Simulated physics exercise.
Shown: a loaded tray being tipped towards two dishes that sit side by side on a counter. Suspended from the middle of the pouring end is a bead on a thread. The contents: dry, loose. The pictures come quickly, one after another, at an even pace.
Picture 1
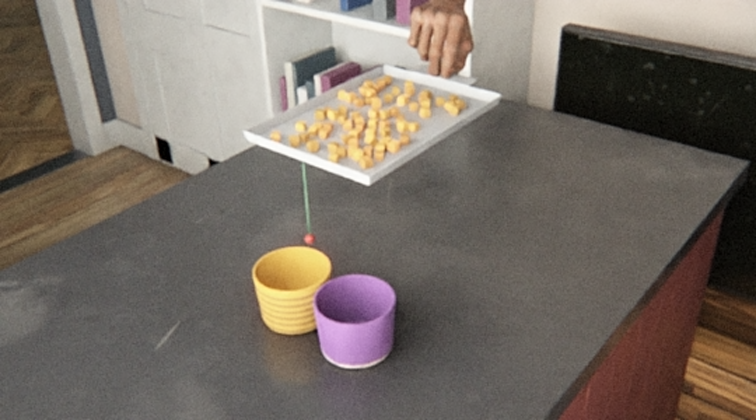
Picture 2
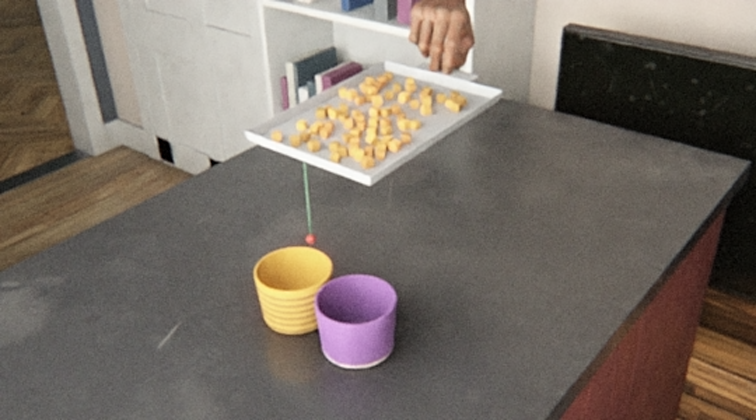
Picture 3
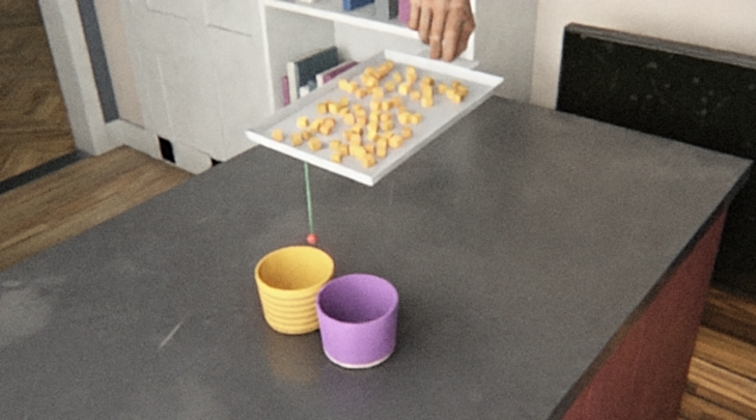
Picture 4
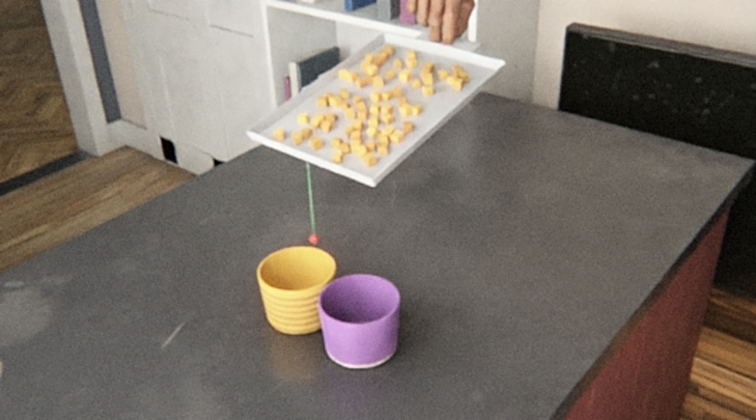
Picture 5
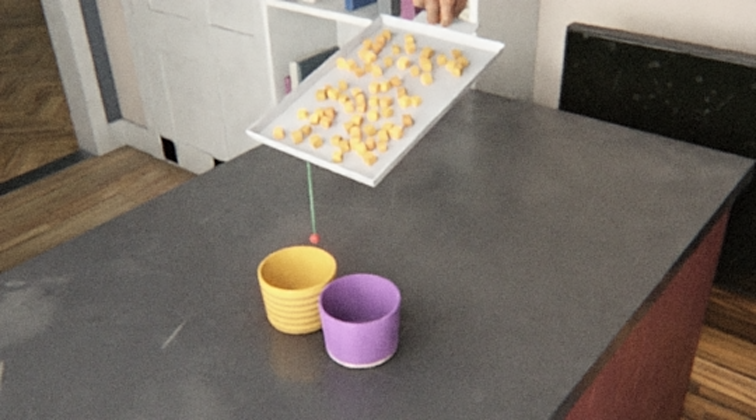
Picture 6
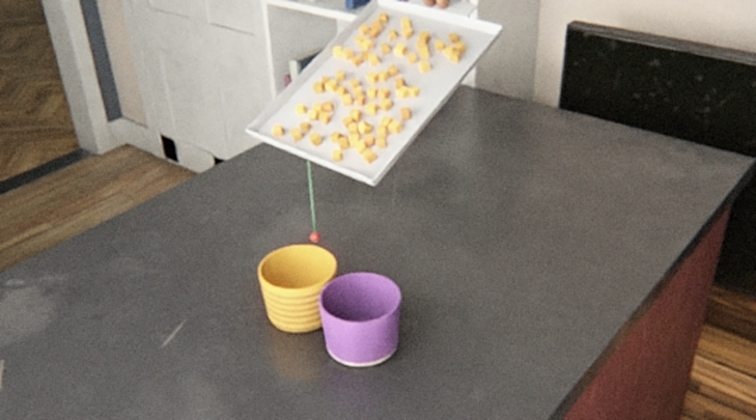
A white tray of croutons, held at its far edge by a hand, starts nearly flat above a dark counter with a yellow dish and a purple dish. The hand raises the far edge steadily, tilting the tray more steeply towards the dishes, while the croutons stay spread across it and the red bead hangs almost still on its green thread.
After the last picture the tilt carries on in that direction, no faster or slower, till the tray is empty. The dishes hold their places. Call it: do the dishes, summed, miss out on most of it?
No, most of it lands in them.
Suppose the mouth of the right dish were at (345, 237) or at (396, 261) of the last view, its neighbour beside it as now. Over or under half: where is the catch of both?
Well, it comes to a lesser portion at first and a lesser portion after that.
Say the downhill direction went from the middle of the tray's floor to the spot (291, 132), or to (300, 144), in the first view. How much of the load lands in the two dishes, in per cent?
Around 0 per cent first, around 20 per cent next.
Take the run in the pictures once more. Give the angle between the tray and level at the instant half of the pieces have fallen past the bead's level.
A tilt of roughly 115°.
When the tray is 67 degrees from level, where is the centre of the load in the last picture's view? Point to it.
The centre of the load shows up near (320, 146) in the last view.
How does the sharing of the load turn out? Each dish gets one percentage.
I'd say the left dish holds some 40 % and the right dish some 30 %.
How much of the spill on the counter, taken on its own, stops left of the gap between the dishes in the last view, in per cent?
90 %, roughly.
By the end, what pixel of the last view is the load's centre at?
Somewhere around (307, 313) in the final view.
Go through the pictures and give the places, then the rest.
Corners of the pouring end near (248, 131) and (369, 174), level; middle of the load near (373, 124), croutons; left dish near (267, 306); right dish near (329, 339); bead on its thread near (310, 239), in the first picture.
Corners of the pouring end near (249, 131) and (370, 174), level; middle of the load near (374, 122), in the second picture.
Corners of the pouring end near (250, 130) and (370, 175), tipped barely, level across its low end; middle of the load near (375, 116), in the third picture.
Corners of the pouring end near (251, 130) and (372, 176), tipped a little, level across its low end; middle of the load near (376, 109), in the fourth picture.
Corners of the pouring end near (250, 130) and (372, 178), tipped clearly, level across its low end; middle of the load near (375, 101), in the fifth picture.
Corners of the pouring end near (250, 129) and (372, 178), tipped clearly, level across its low end; middle of the load near (373, 93); left dish near (273, 304); right dish near (335, 337), in the sixth picture.
Shortly afterwards, tray tipped steeply; all but a few on the tray; a little in the air.
Next, tray tipped past a quarter turn; near half on the tray; a little in the right dish; a little in the left dish; a little outside both; near a quarter in the air.
Some moments later, tray tipped past a quarter turn; near a third in the right dish; near a third in the left dish; near a quarter outside both; only a few in the air.
In the end, tray tipped past a quarter turn; near a third in the right dish; near a third in the left dish; near a quarter outside both; only a few in the air.
